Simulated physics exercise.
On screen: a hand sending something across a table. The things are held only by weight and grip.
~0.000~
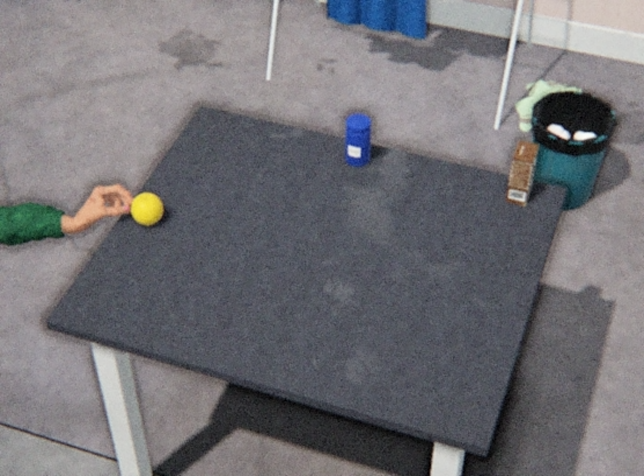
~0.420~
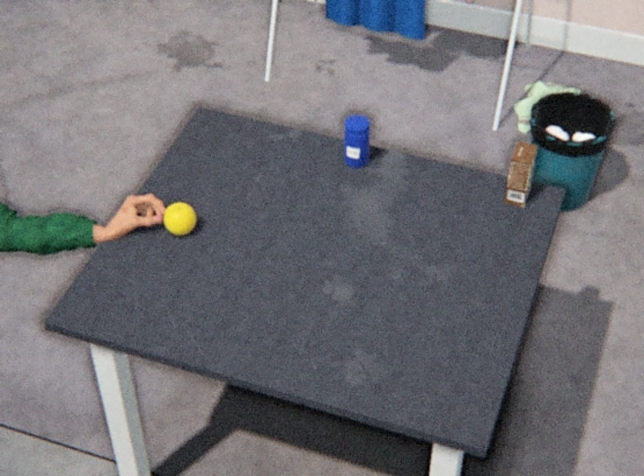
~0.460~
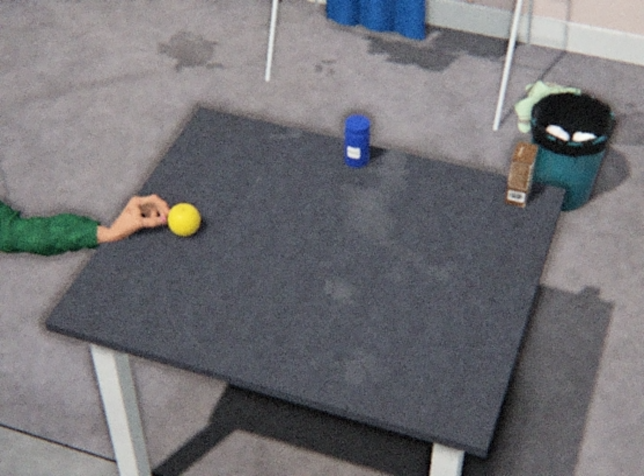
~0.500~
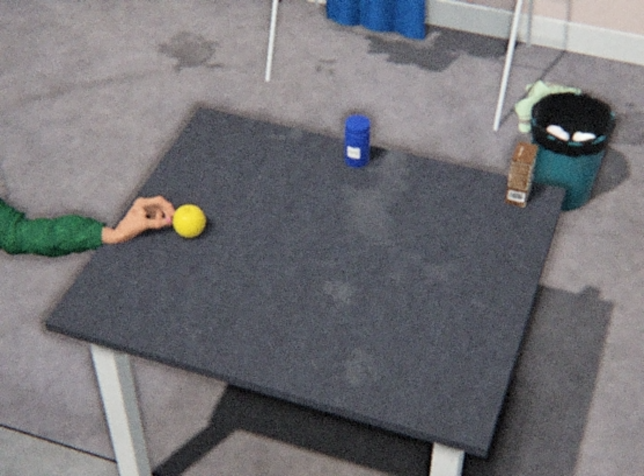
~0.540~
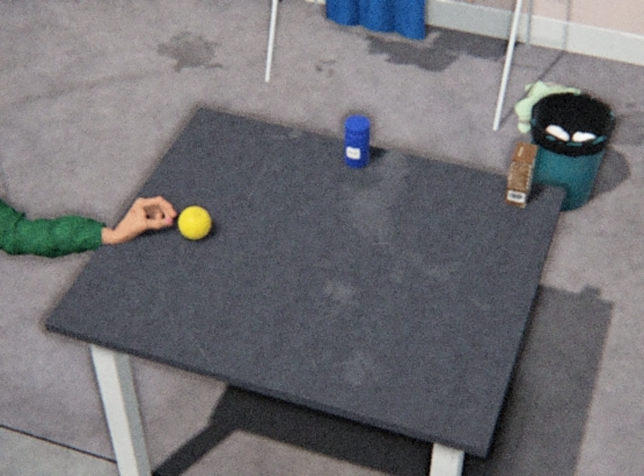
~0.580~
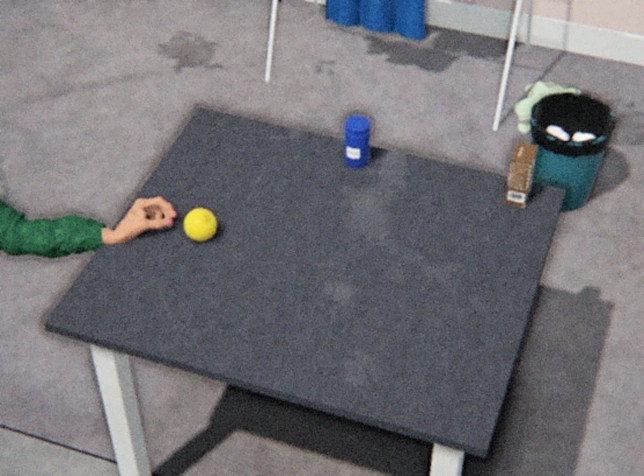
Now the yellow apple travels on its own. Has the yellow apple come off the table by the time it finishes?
No, keeps to the surface.
After 0.78 s, yellow apple shifted about its own width near (225, 231).
After 1.08 s, yellow apple shifted well along near (251, 238).
In the end (1.9 s), moved from the start, yellow apple. At the end, from the last picture's camera, yellow apple near (268, 242).
